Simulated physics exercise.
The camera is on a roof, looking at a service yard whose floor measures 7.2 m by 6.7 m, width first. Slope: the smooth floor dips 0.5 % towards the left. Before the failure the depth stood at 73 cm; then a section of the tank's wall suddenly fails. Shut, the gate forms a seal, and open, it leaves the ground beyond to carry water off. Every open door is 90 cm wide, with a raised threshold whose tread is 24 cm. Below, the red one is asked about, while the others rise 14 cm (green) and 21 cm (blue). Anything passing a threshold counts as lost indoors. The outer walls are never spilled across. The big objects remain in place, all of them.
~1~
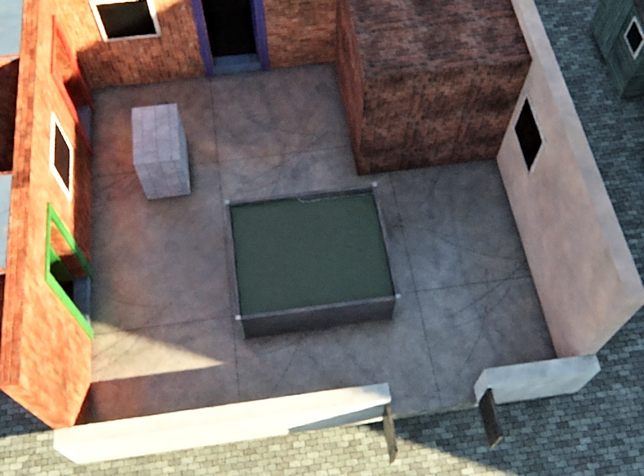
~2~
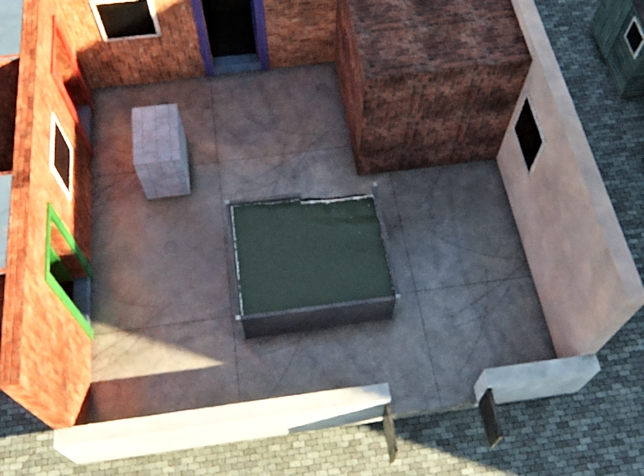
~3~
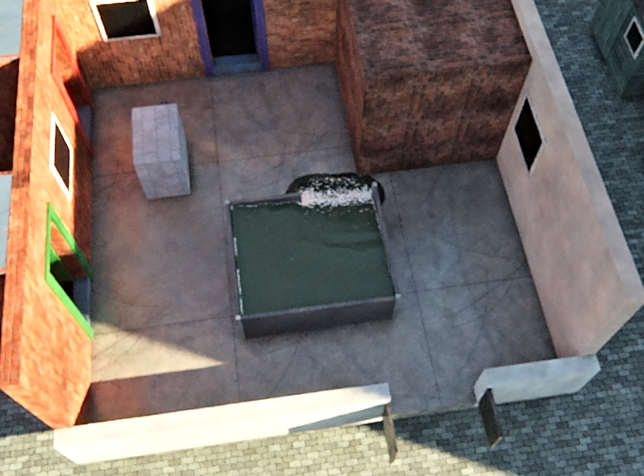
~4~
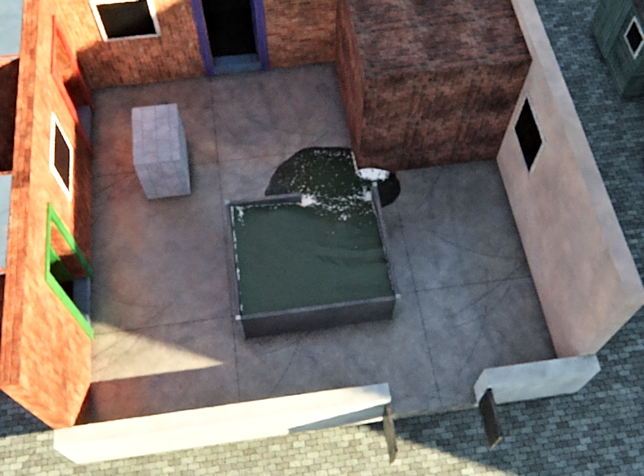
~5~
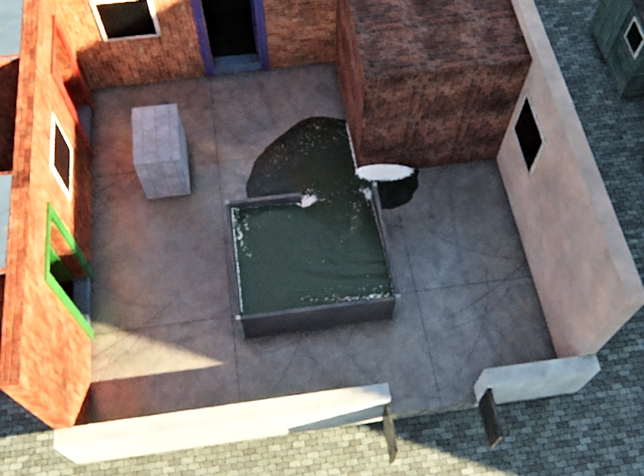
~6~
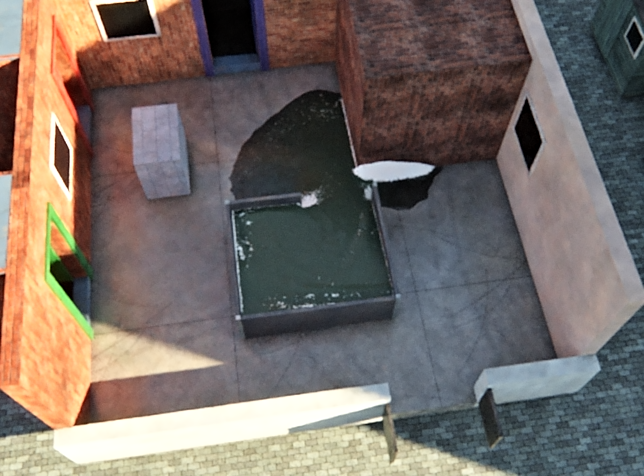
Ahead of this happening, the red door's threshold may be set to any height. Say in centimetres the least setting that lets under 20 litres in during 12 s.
It should be set to roughly 26 cm.
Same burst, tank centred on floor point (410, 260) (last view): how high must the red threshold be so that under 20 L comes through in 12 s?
In that case about 8.0 cm.
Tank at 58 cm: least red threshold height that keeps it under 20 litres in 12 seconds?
Then around 20 centimetres.
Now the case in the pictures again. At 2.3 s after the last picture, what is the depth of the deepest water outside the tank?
I'd estimate roughly 41 cm.
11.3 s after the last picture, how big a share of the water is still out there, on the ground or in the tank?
Remaining share: Around 92 %.
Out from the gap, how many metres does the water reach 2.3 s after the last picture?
5.4 m.
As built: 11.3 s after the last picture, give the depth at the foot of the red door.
Depth: Near 10.5 cm.
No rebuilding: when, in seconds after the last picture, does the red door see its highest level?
The level tops out around 3.5 s.
Then, 0.7 s after the last picture water covers 25 % of the floor, deepest (50 cm) near (359, 178); it has not reached the red door.
Then, 2.3 s after the last picture water covers 45 % of the floor, deepest (41 cm) near (93, 90); 29 cm at the red door, 0 litres in over its 21 cm threshold.
Then, 11.3 s after the last picture water covers 100 % of the floor, deepest (14 cm) near (91, 370); 11 cm at the red door, 66 litres in over its 21 cm threshold.
At the red door as built, the water peaked near 31 cm, 3.3 s after the last picture.
With a threshold of 22.5 cm, 46 litres would have come in within the 12 s; with 30 cm, 3 litres. So under 20 litres takes about 26 cm.
